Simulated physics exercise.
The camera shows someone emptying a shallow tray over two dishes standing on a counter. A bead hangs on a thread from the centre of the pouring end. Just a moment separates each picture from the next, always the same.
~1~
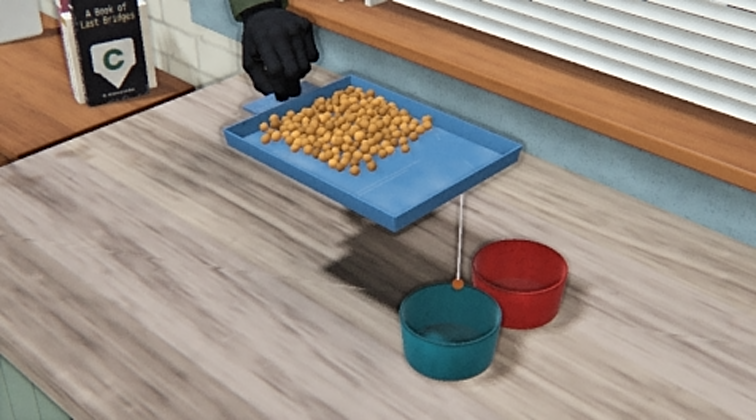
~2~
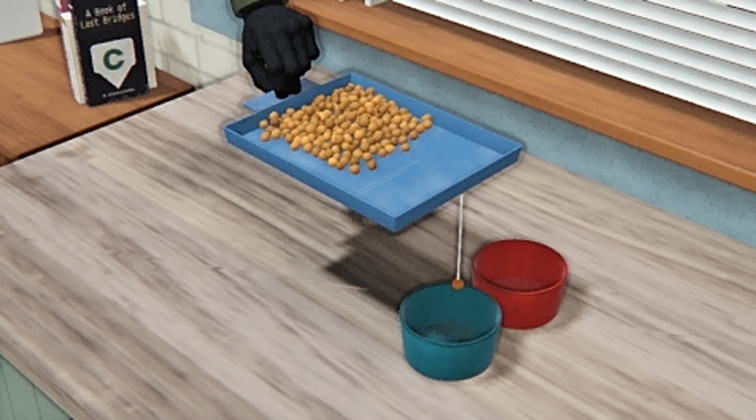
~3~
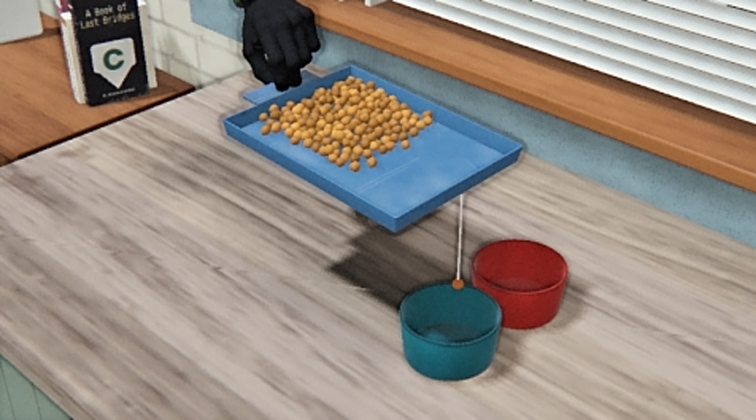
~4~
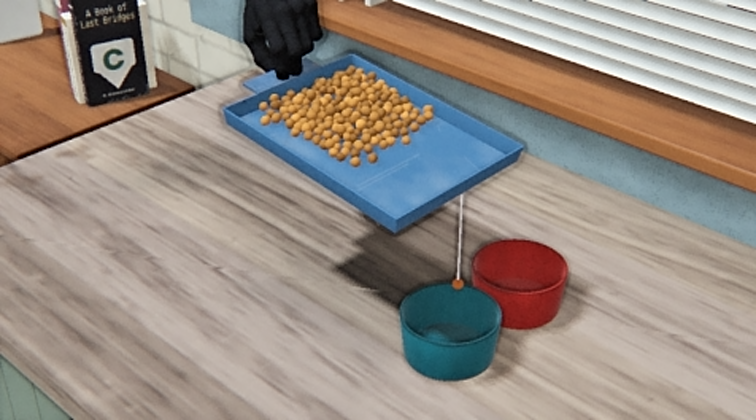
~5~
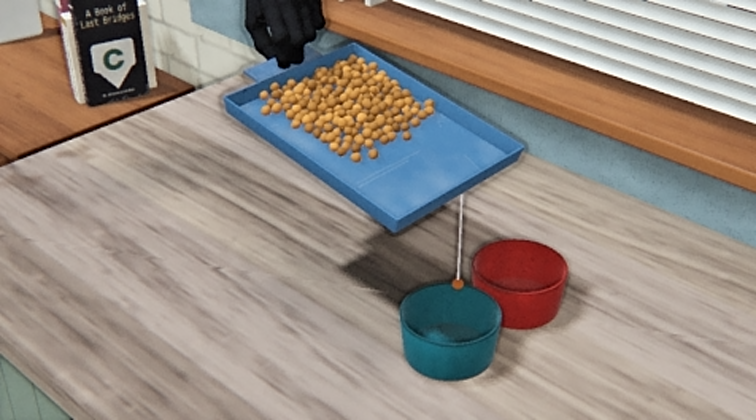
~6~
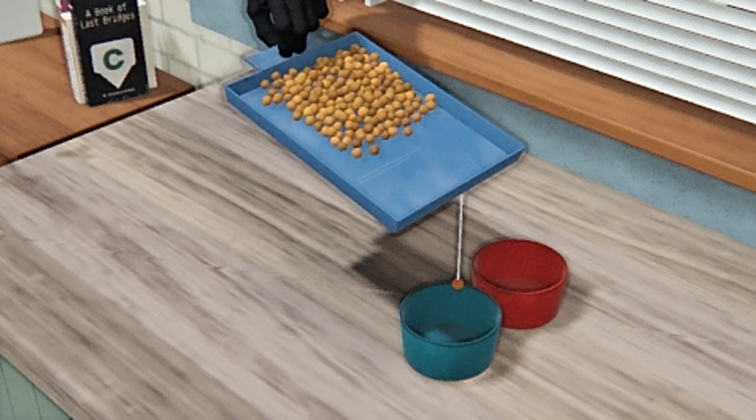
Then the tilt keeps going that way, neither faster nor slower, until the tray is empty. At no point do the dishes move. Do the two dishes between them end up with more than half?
No - mostly wasted.
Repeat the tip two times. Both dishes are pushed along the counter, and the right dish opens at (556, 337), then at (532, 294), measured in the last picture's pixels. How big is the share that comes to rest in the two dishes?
It comes to near 30 per cent the first time and near 80 per cent the second time.
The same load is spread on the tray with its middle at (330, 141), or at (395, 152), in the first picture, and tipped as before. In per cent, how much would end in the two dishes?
In order, 30 % then 20 %.
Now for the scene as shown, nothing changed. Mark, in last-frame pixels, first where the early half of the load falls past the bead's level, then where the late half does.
I'd place the first part at (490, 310) and the rest at (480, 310).
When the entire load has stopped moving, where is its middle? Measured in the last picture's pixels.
Roughly pixel (500, 377).
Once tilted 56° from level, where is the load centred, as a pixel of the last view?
Roughly (446, 148).
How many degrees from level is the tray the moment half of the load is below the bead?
Roughly 110 degrees.
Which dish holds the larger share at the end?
Observation: The greater share ends in the dish at the left.
Shortly afterwards, tray tipped steeply; all but a few on the tray; only a few outside both; a little in the air.
Next, tray tipped right over; all but a few on the tray; only a few in the left dish; a little outside both.
Some moments later, tray tipped past a quarter turn; near a quarter in the left dish; a little in the right dish; near two thirds outside both.
In the end, tray tipped past a quarter turn; near a quarter in the left dish; a little in the right dish; near two thirds outside both.
